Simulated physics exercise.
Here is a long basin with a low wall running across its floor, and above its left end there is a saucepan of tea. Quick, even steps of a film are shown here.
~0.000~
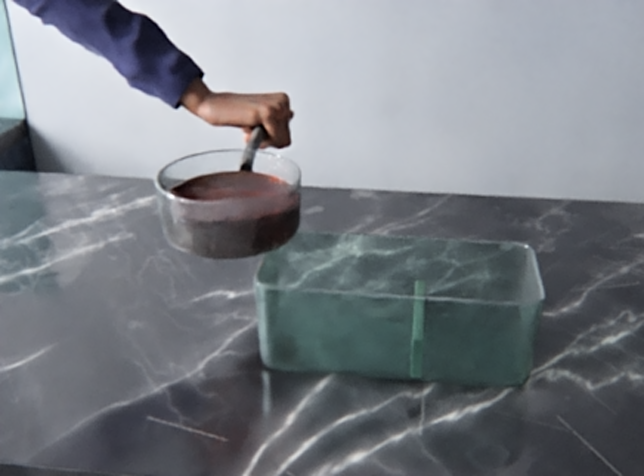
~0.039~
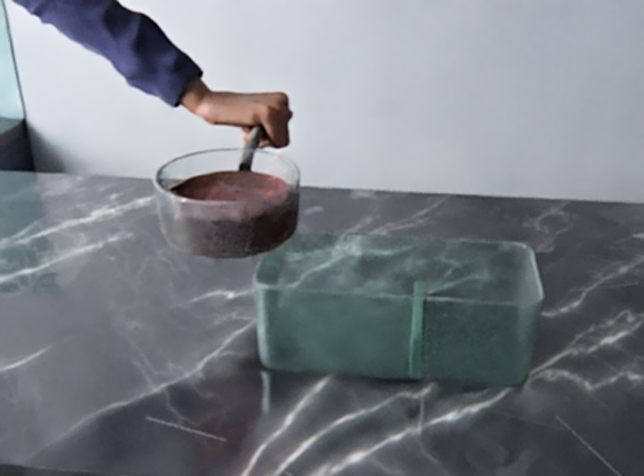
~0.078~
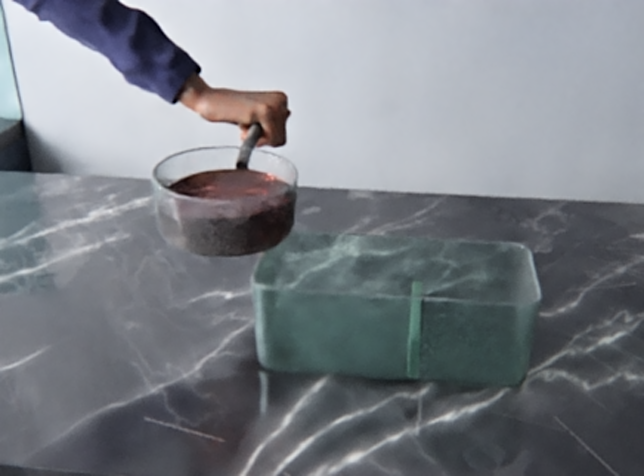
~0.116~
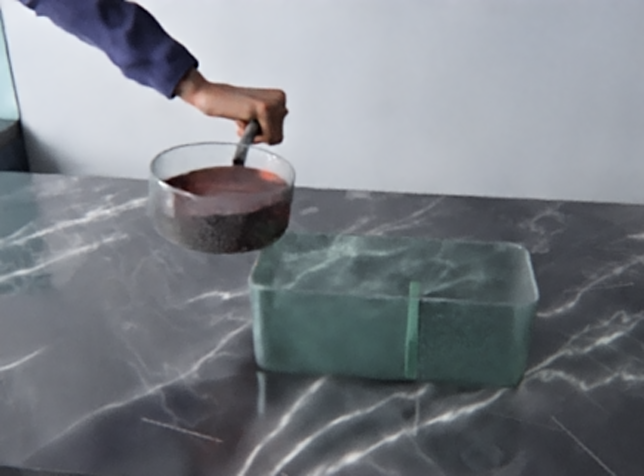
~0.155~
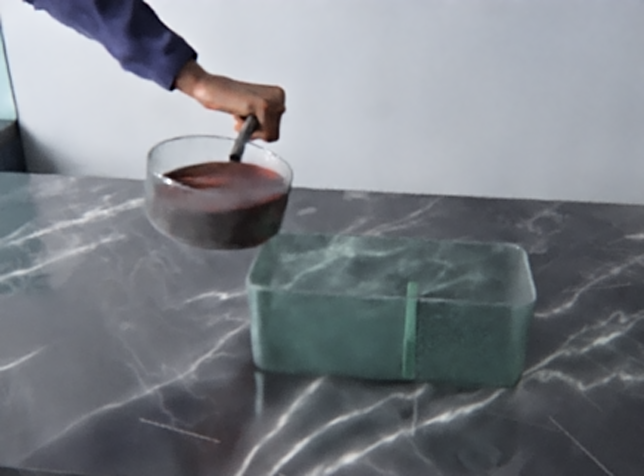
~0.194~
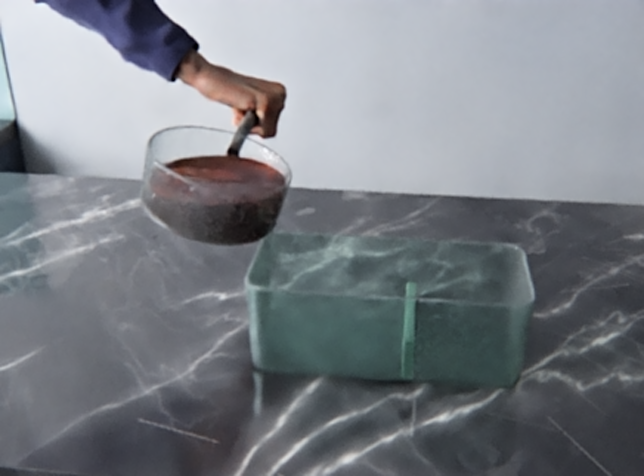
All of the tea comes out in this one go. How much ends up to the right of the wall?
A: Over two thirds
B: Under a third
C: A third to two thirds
Under a third.
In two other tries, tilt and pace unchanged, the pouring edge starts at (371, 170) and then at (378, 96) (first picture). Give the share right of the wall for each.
Near 75 per cent for the first start, near 65 per cent for the second.
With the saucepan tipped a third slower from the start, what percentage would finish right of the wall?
Near 5 parts in a hundred.
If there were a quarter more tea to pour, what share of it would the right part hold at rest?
That share would be some 20 parts in a hundred.
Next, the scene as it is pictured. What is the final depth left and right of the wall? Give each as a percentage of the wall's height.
Roughly 50 left of the wall, roughly 10 right of it.
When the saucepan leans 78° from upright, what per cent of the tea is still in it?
60 per cent or so.
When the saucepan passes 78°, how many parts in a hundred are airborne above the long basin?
It's close to 40 percent.
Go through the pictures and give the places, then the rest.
Tilt 0°; pouring edge (299, 180); surface from (166, 190) to (298, 197); the long basin's rim runs from (265, 257) to (538, 274); the wall's top is at (419, 309), in the first picture.
Tilt 1°; pouring edge (298, 180); surface from (165, 190) to (296, 196), in the second picture.
Tilt 3°; pouring edge (296, 180); surface from (163, 189) to (293, 194), in the third picture.
Tilt 6°; pouring edge (293, 181); surface from (158, 185) to (290, 190), in the fourth picture.
Tilt 10°; pouring edge (291, 181); surface from (155, 179) to (288, 187), in the fifth picture.
Tilt 16°; pouring edge (289, 182); surface from (149, 171) to (287, 183), in the sixth picture.
A moment on, the saucepan is tipped on its side and 58 per cent is still to pour, 3 is left of the wall and 0 right of it.
Next, the saucepan is tipped right over and 8 per cent is still to pour, 70 is left of the wall and 6 right of it.
Then the saucepan is tipped right over and 1 per cent is still to pour, 74 is left of the wall and 7 right of it.
Later the saucepan is tipped right over and 0 per cent is still to pour, 79 is left of the wall and 9 right of it.
In the end 79 per cent lies left of the wall, 9 right of it and 12 outside.
